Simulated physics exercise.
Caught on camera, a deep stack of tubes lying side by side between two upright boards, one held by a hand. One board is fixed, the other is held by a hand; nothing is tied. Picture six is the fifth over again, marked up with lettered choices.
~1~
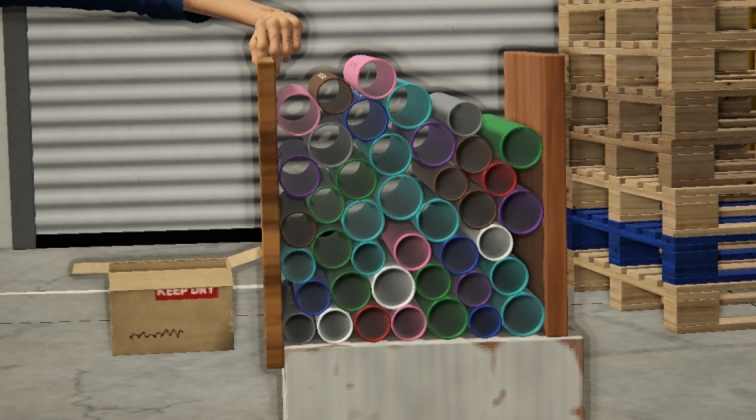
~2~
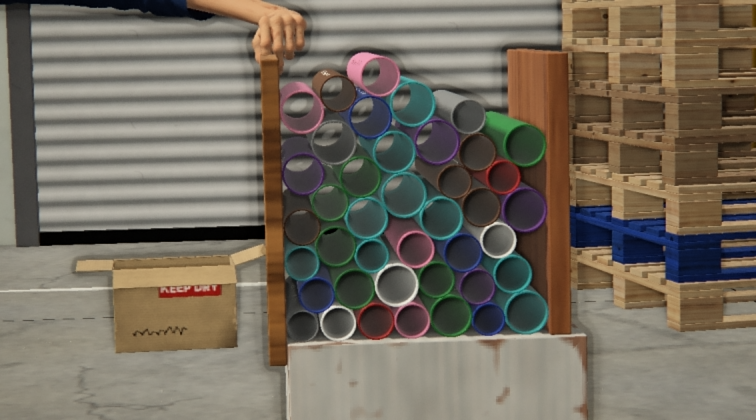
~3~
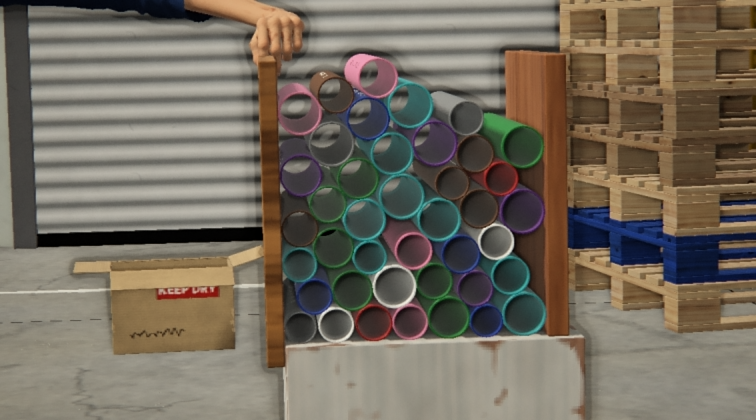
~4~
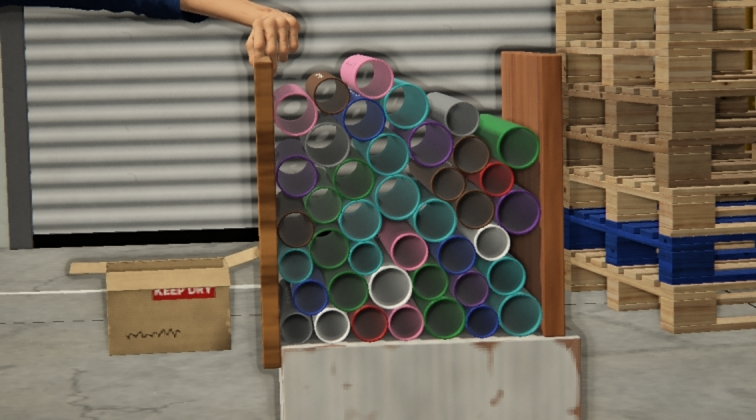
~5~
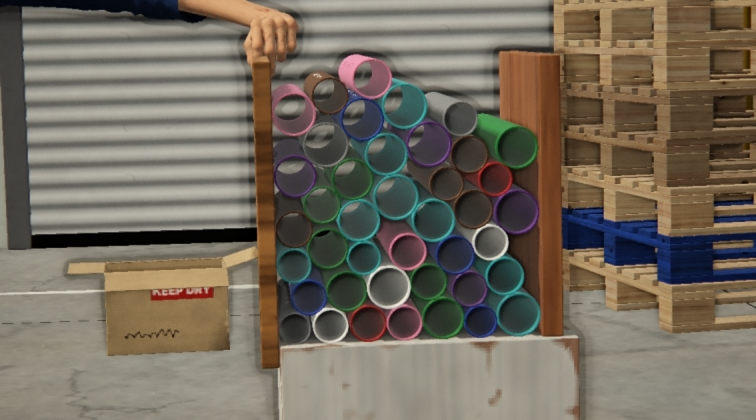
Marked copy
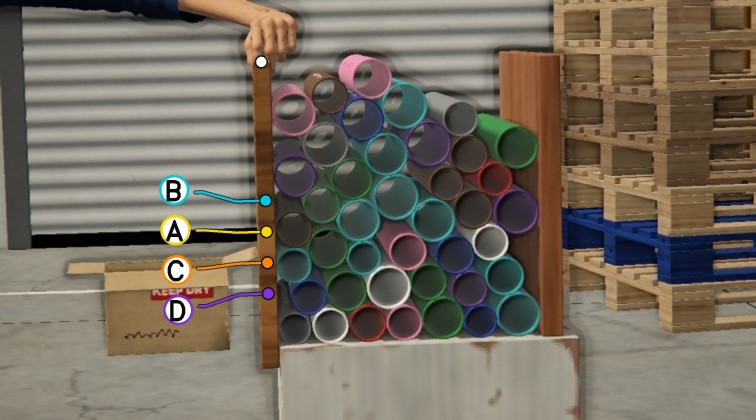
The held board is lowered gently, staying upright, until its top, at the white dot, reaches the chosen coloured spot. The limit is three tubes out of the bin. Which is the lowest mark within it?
No lower than B.
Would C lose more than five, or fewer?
More than five.
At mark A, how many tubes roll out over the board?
It comes to six.
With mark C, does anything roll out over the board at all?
At C: Yes.
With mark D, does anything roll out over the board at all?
At D: Yes.
On the marked copy, A at (266, 231); B at (265, 201); C at (267, 263); D at (268, 294); the white dot at (261, 62).
With B. Early on, top of the board (273, 125).
Further on, top of the board (275, 197).
At the end, top of the board (275, 200), two out over the board.
As for the rest, A more than three out over the board; C more than three out over the board; D more than three out over the board.
